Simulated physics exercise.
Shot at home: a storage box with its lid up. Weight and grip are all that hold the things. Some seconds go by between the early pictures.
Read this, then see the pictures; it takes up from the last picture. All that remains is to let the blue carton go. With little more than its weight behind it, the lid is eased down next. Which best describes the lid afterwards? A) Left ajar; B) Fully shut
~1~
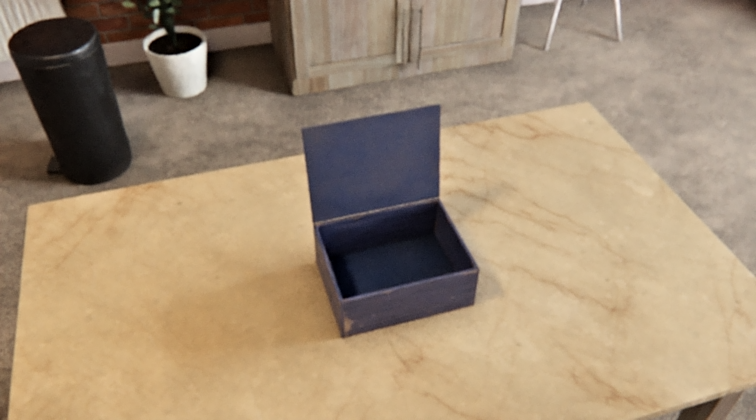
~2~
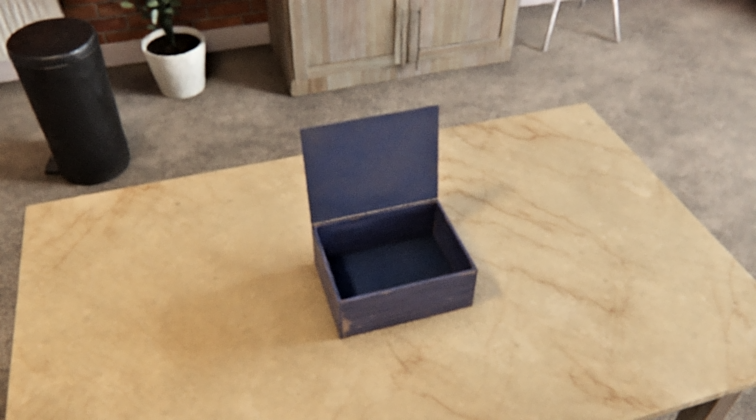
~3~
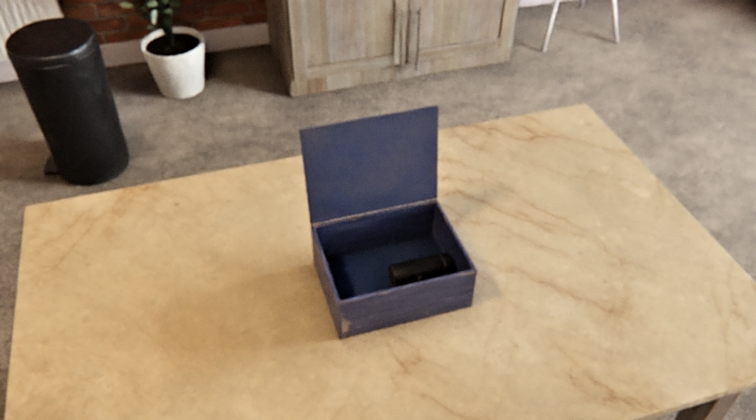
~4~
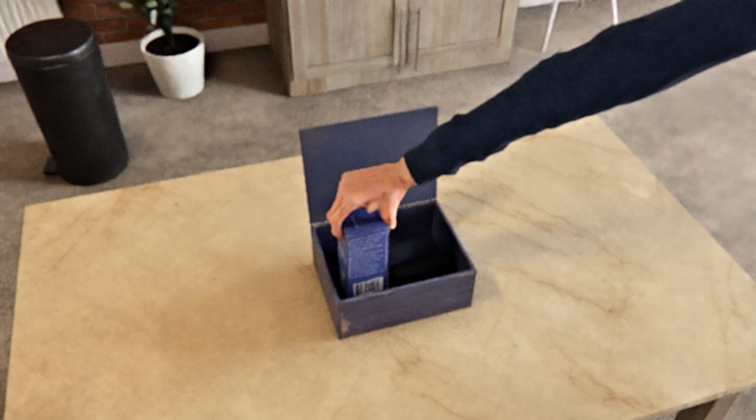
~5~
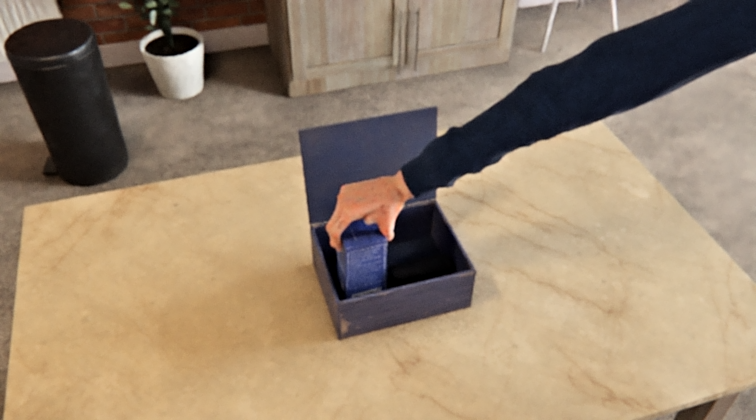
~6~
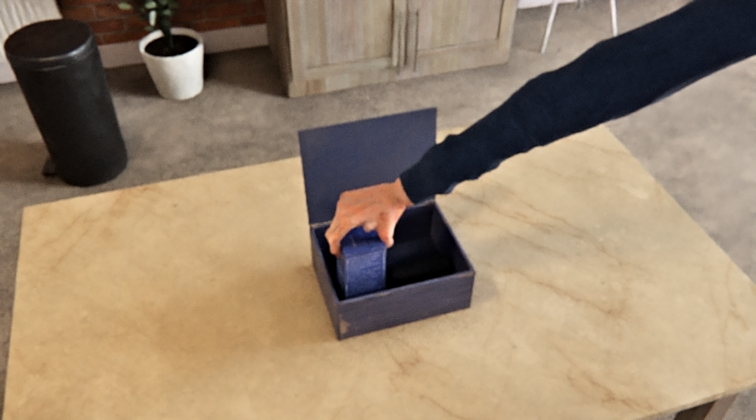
Left ajar.
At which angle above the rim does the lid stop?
Roughly 40°.
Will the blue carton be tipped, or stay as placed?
The blue carton stays as placed.
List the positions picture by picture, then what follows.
In the first frame, the last thing is not in view yet.
In the second frame, the last thing is not in view yet.
In the third frame, the last thing is not in view yet; black shaker (421, 271).
In the fourth frame, on its way; blue carton (363, 255); black shaker (420, 271).
In the fifth frame, on its way; blue carton (362, 266); black shaker (420, 271).
In the sixth frame, put in, still held; blue carton (361, 273); black shaker (419, 272).
Then, 1.30 s on from there, lid 79° above the rim.
Then, 1.60 s on from there, lid 57° above the rim.
In the end, lid 38° above the rim; both unmoved. At the end, from the last picture's camera, blue carton near (361, 273).
